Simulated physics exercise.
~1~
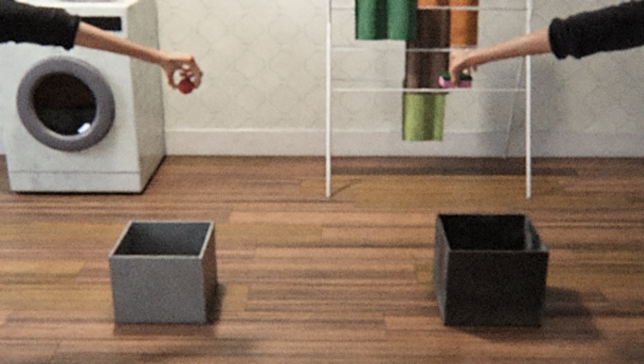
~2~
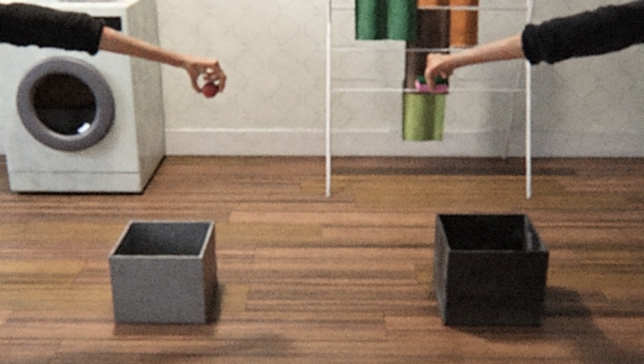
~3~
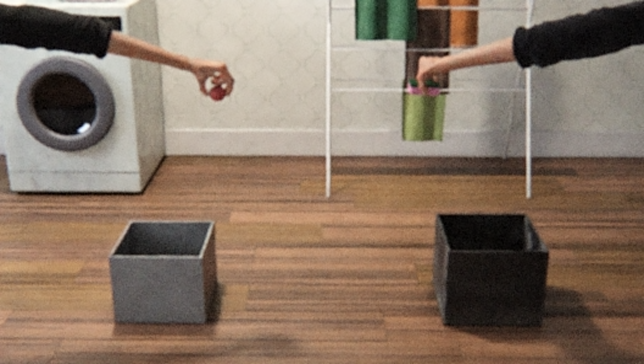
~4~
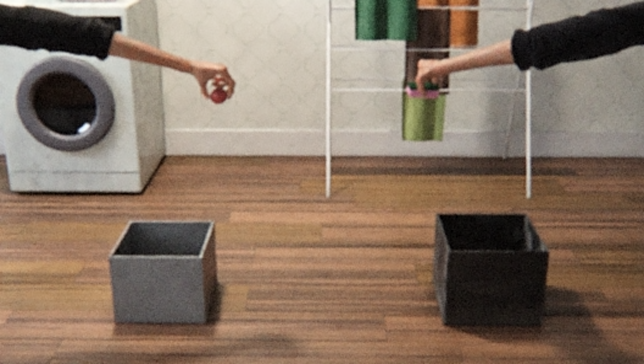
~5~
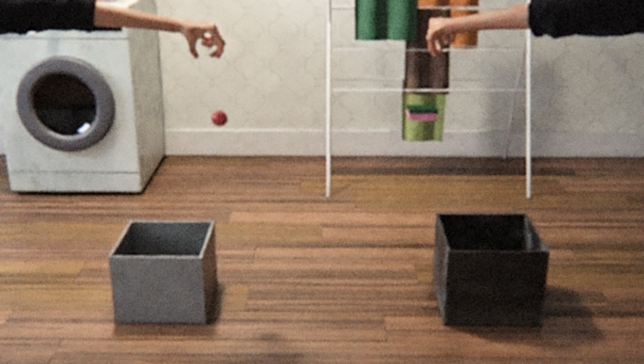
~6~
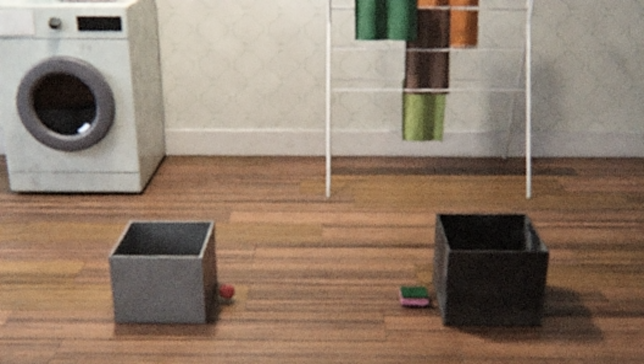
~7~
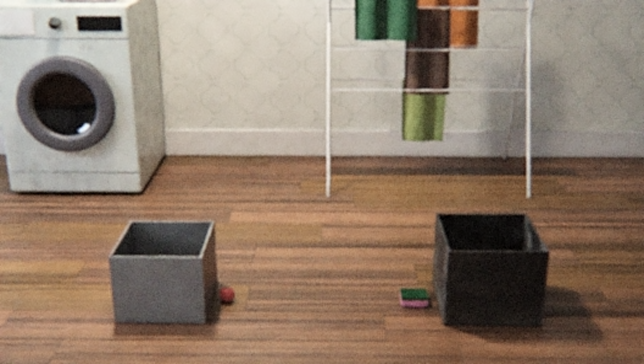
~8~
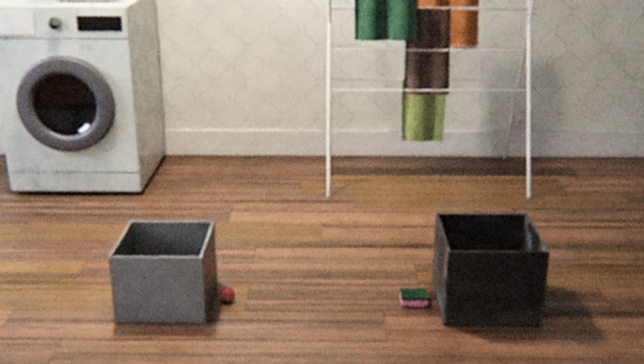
In a laundry room, two hands drop a red tomato and a sponge beside separate crates.
